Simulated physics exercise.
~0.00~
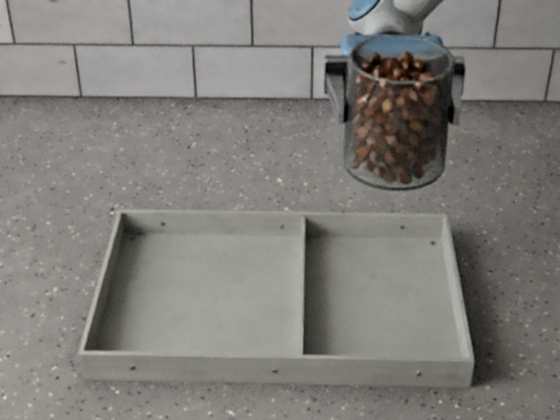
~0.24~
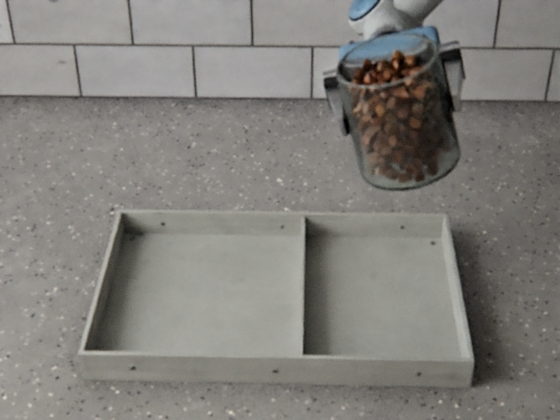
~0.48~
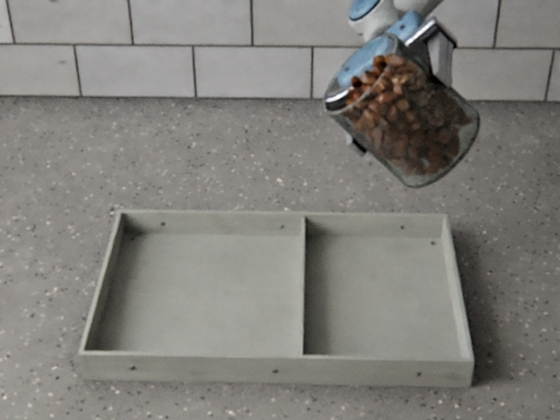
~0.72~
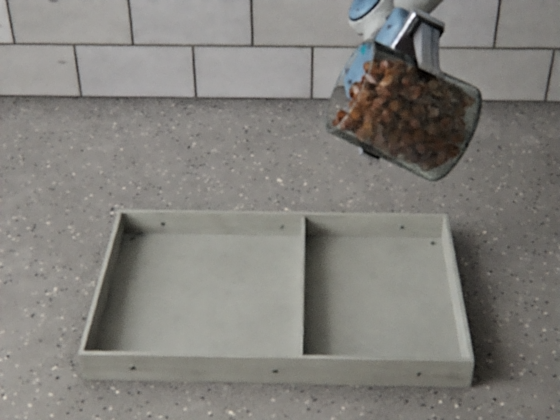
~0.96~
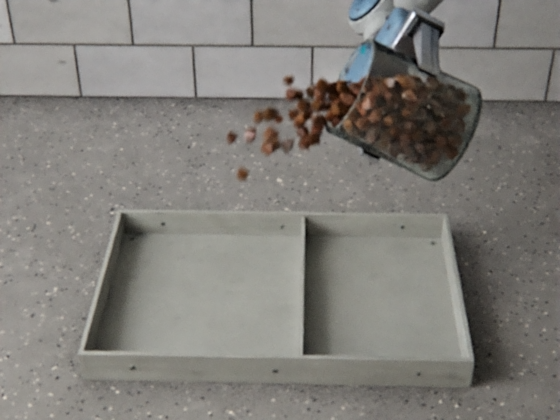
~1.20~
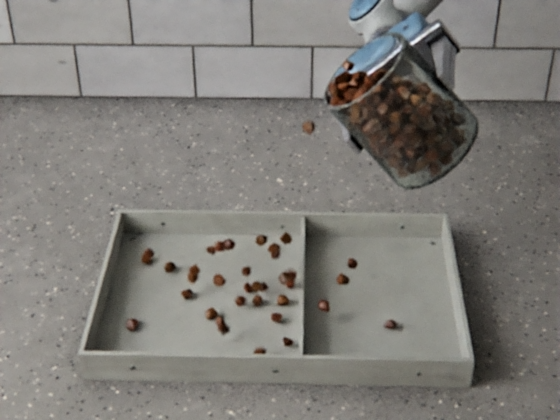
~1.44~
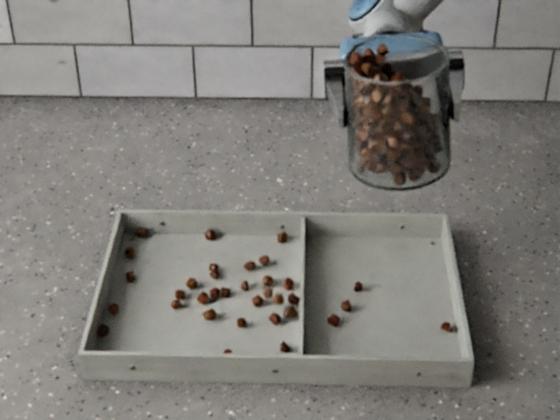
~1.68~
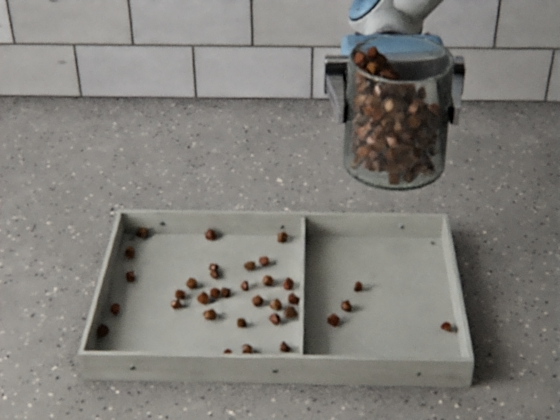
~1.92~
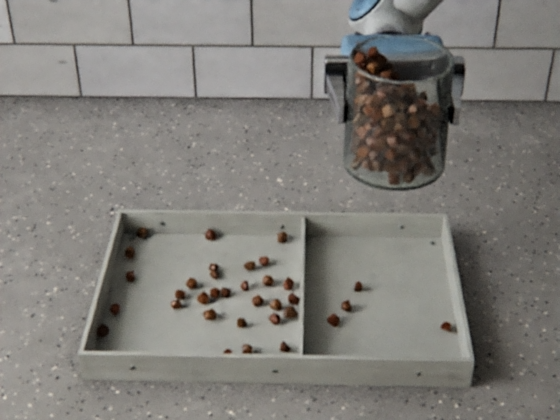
To begin with, a robot gripper holds a clear tumbler full of brown pellets upright above the right side of a grey tray, which sits on a speckled countertop and is split in two by a cross wall. The robot tips the tumbler to the left until it lies nearly on its side. A burst of pellets spills from its mouth and scatters across the tray, mostly into the left part. The robot then turns the tumbler back upright as the fallen pellets spread out. Finally everything rests, with most pellets still in the tumbler and only a few in the tray's right part.
